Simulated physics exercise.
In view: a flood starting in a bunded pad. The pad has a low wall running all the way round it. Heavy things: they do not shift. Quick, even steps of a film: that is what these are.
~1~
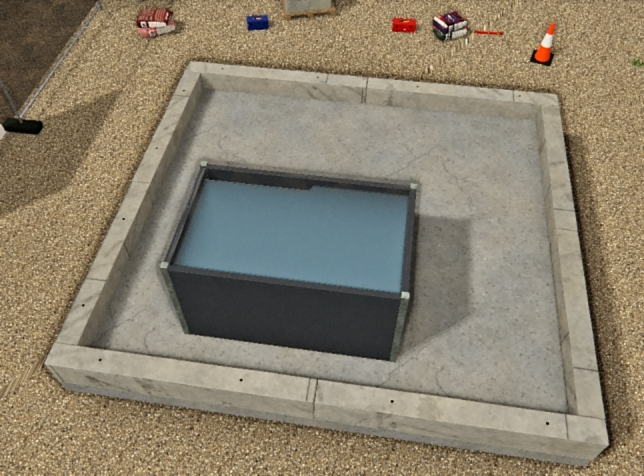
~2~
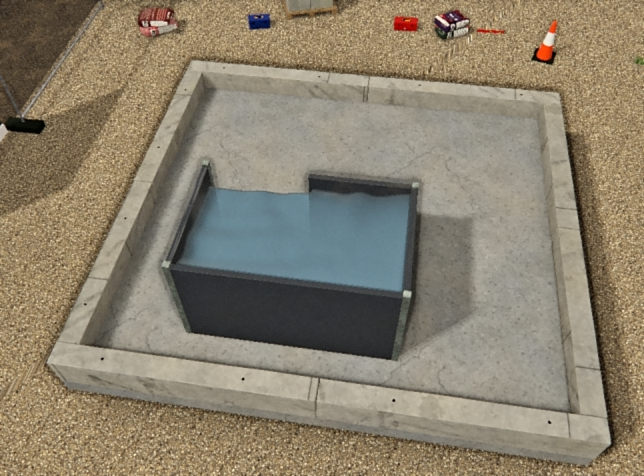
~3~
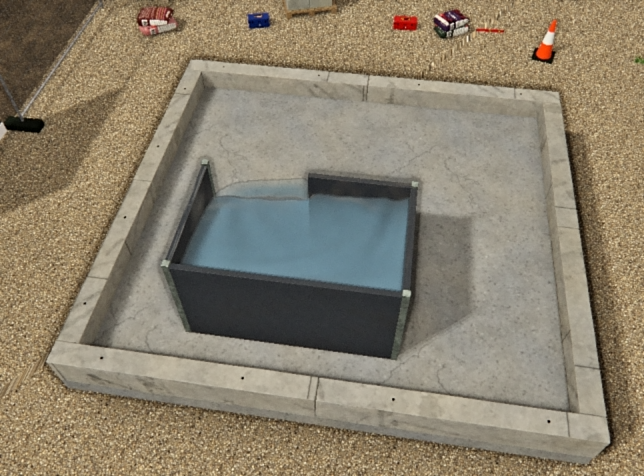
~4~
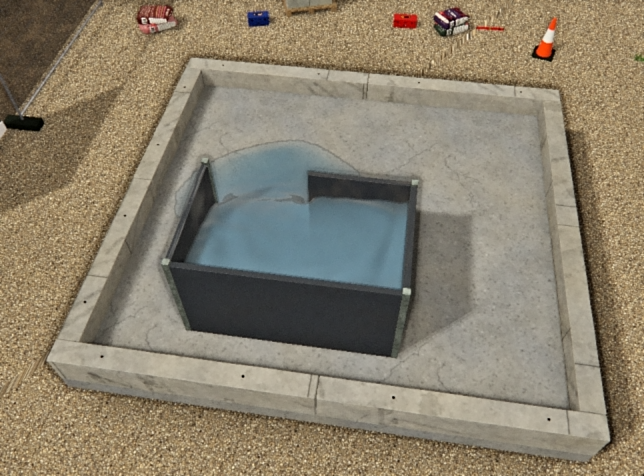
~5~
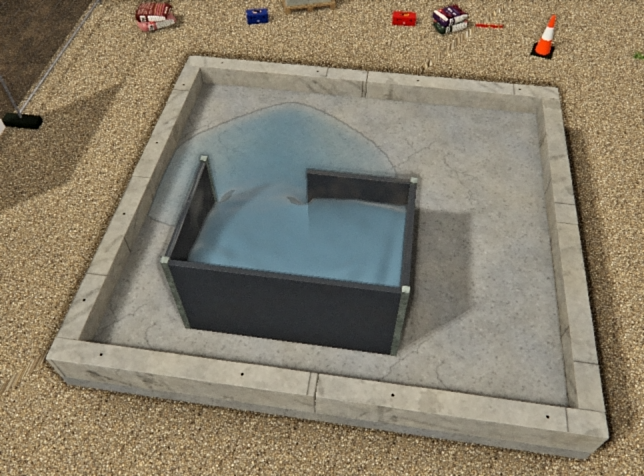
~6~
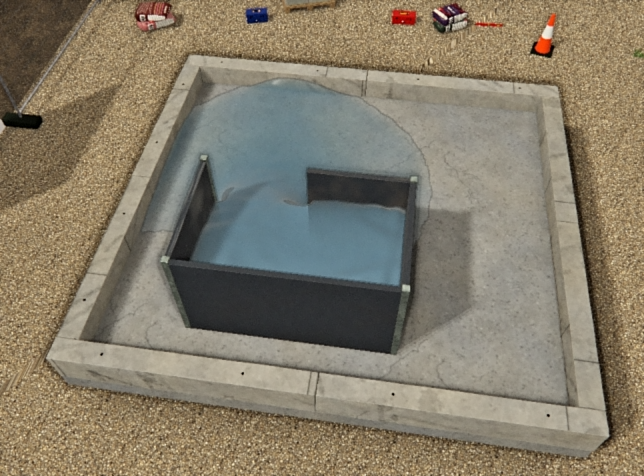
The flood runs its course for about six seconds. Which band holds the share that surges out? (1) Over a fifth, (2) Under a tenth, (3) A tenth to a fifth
(3) A tenth to a fifth.
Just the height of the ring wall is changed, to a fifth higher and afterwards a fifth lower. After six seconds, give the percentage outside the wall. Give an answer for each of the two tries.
8 and 22 per cent, in that order.
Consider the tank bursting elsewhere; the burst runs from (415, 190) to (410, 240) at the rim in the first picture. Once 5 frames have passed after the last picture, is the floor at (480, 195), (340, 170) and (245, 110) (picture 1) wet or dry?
Soaked, spared, spared.
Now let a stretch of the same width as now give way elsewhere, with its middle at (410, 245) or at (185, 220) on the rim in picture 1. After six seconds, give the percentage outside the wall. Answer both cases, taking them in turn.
Some 24 in a hundred first, then some 36 in a hundred.
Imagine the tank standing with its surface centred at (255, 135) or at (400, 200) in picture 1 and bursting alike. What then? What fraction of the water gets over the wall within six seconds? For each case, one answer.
So it's 30 in a hundred first and 16 in a hundred second.
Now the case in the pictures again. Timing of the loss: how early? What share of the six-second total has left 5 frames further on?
About 10 per cent.
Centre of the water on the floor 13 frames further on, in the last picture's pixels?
My reading is close to (314, 177).
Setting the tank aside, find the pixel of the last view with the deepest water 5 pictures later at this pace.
Around (228, 87).
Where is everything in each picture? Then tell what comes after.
The water tank at (296, 231) is whole and still, in the first frame.
Water pours out on the water tank's far side and has run to a hidden place, in the second frame.
Water pours out on the water tank's far side and has run to a hidden place, in the third frame.
Water pours out on the water tank's far side and has run to (312, 148), in the fourth frame.
The front is at (285, 107), out from the gap on the water tank's far side, in the fifth frame.
The front is at (249, 87), out from the gap on the water tank's far side, in the sixth frame.
A moment on, water covers 50 % of the floor; the low wall has let 0 % over.
Next, water covers 50 % of the floor; the low wall has let 2 % over.
Then, water covers 55 % of the floor; the low wall has let 12 % over.
Later, water covers 80 % of the floor; the low wall has let 13 % over.
In the end, water covers 85 % of the floor; the low wall has let 13 % over.
